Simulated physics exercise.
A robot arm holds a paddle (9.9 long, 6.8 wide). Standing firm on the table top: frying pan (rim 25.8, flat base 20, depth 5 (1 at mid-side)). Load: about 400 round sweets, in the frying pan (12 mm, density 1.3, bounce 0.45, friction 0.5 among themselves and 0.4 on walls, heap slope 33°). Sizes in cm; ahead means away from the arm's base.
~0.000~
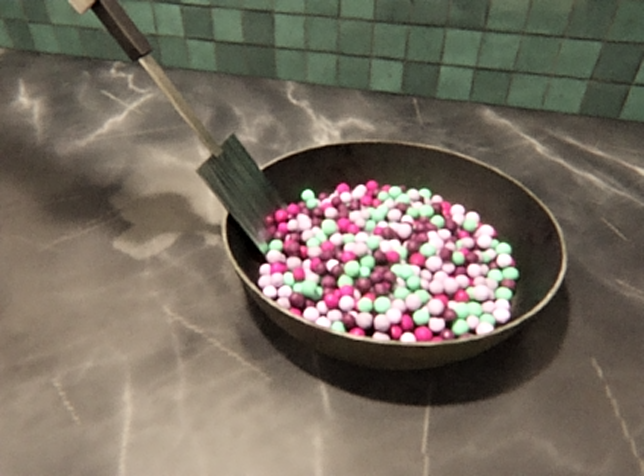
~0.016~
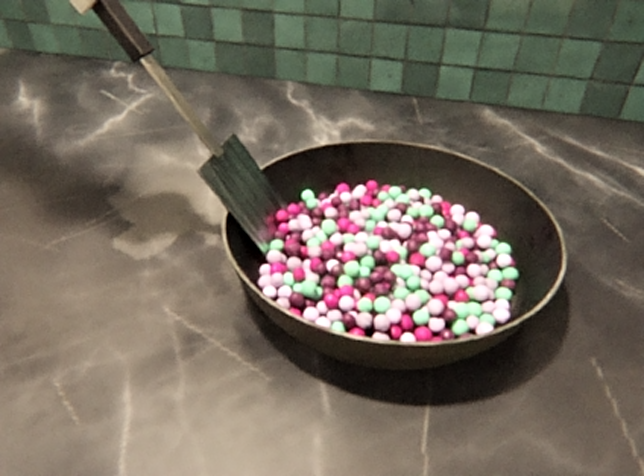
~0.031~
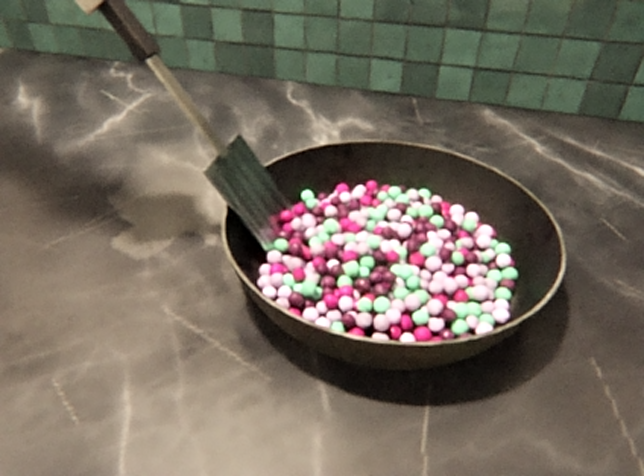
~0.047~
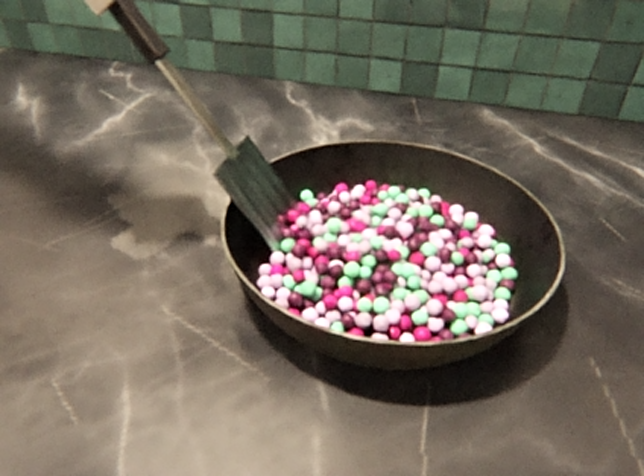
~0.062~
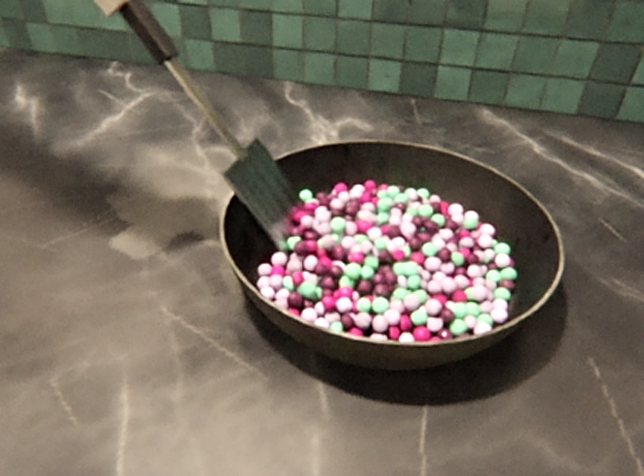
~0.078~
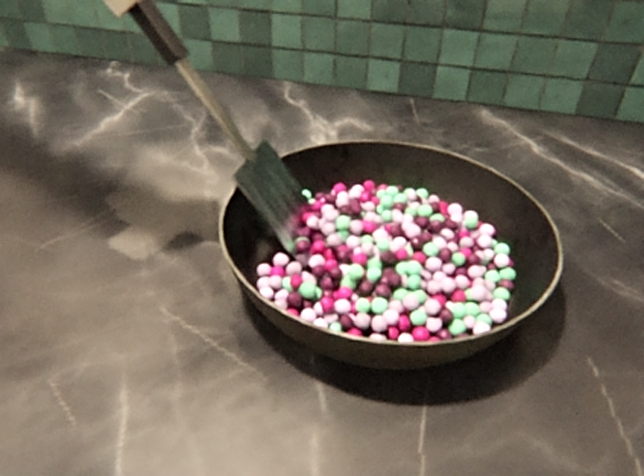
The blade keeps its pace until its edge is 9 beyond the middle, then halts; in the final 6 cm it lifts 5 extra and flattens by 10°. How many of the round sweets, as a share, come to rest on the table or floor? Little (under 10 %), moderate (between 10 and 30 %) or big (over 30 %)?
Share on the table or floor: Little (under 10 %).
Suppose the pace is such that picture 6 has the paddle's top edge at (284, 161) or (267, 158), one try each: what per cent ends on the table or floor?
About 15 and 15 per cent.
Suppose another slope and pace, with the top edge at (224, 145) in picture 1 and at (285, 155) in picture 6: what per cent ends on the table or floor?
Some 15 per cent.
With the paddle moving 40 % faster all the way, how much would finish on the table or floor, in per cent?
In that case some 15 per cent.
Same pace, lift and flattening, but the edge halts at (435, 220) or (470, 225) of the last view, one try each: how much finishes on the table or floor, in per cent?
About 0 and 0 per cent.
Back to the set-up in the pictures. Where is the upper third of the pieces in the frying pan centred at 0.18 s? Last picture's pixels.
Near (404, 244).
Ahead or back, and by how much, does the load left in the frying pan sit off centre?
Roughly 3.5 cm ahead.
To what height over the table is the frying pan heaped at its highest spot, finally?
About 5.5 cm.
After 0.18 s, sloping 55°, highest piece 5 above the table; 404 in the frying pan.
After 0.27 s, sloping 51°, highest piece 7 above the table; 404 in the frying pan.
After 0.52 s, sloping 45°, highest piece 6 above the table; 381 in the frying pan, 21 on the table or floor, 2 on the blade or in flight.
After 1.57 s, sloping 45°, highest piece 5 above the table; 381 in the frying pan, 23 on the table or floor.
In the end, 381 in the frying pan, 23 on the table or floor. That is 6 % on the table or floor.
